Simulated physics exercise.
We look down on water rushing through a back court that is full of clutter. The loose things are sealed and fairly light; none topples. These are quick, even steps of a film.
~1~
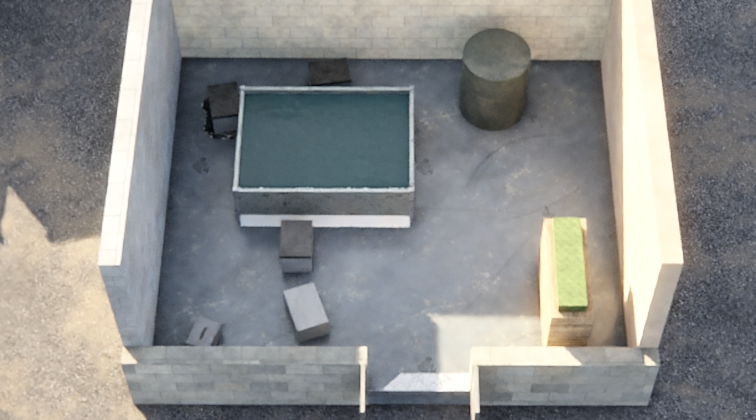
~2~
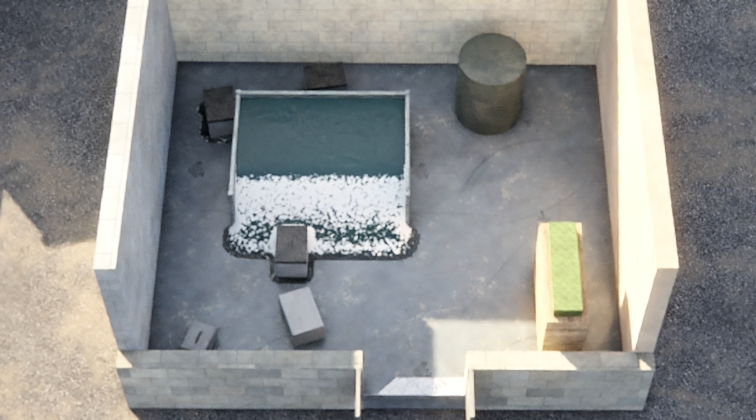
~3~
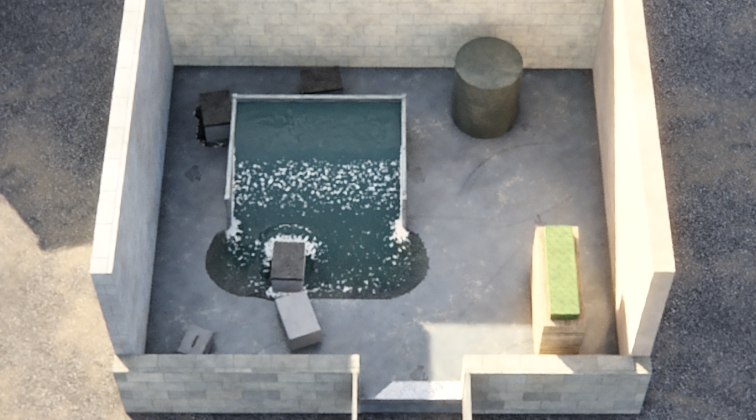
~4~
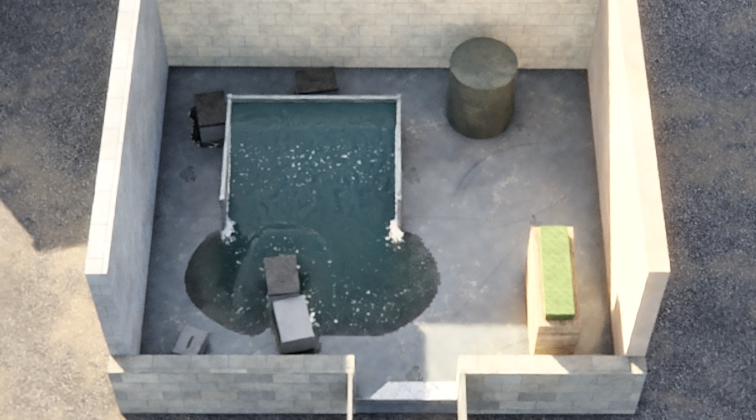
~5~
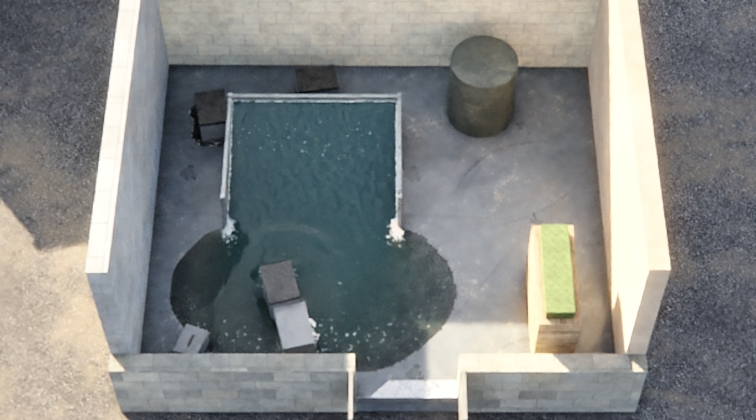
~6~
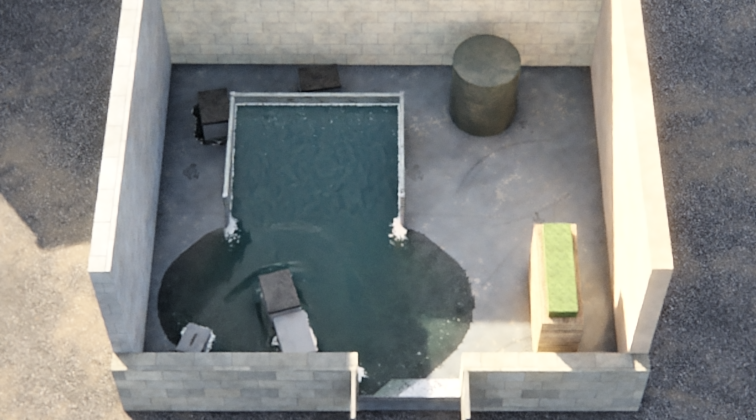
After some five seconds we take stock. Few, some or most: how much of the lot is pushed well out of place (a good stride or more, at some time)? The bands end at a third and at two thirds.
Share: At least two thirds.
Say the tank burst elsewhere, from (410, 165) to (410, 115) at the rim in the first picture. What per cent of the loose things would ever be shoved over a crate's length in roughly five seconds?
Roughly 0 per cent.
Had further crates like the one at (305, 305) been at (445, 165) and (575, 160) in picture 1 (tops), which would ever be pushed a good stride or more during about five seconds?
In turn: No, less than that.
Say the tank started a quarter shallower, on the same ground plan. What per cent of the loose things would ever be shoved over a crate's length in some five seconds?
Roughly 80 per cent.
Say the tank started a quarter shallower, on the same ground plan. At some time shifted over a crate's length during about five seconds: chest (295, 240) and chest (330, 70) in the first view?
As listed: That far or more, not that far.
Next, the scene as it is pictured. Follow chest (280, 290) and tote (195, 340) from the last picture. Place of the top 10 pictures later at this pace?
Near (186, 306) and (152, 317).
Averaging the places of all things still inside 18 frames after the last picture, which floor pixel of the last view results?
Near (232, 177).
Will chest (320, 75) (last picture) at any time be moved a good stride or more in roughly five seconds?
My call: No.
A moment on, 1 of 5 are well off their spots; 3 afloat.
Next, 3 of 5 are well off their spots; 3 afloat.
Later, 3 of 5 are well off their spots; 3 afloat.
In the end, 4 of 5 are well off their spots, and 4 have been at some point; 3 afloat.
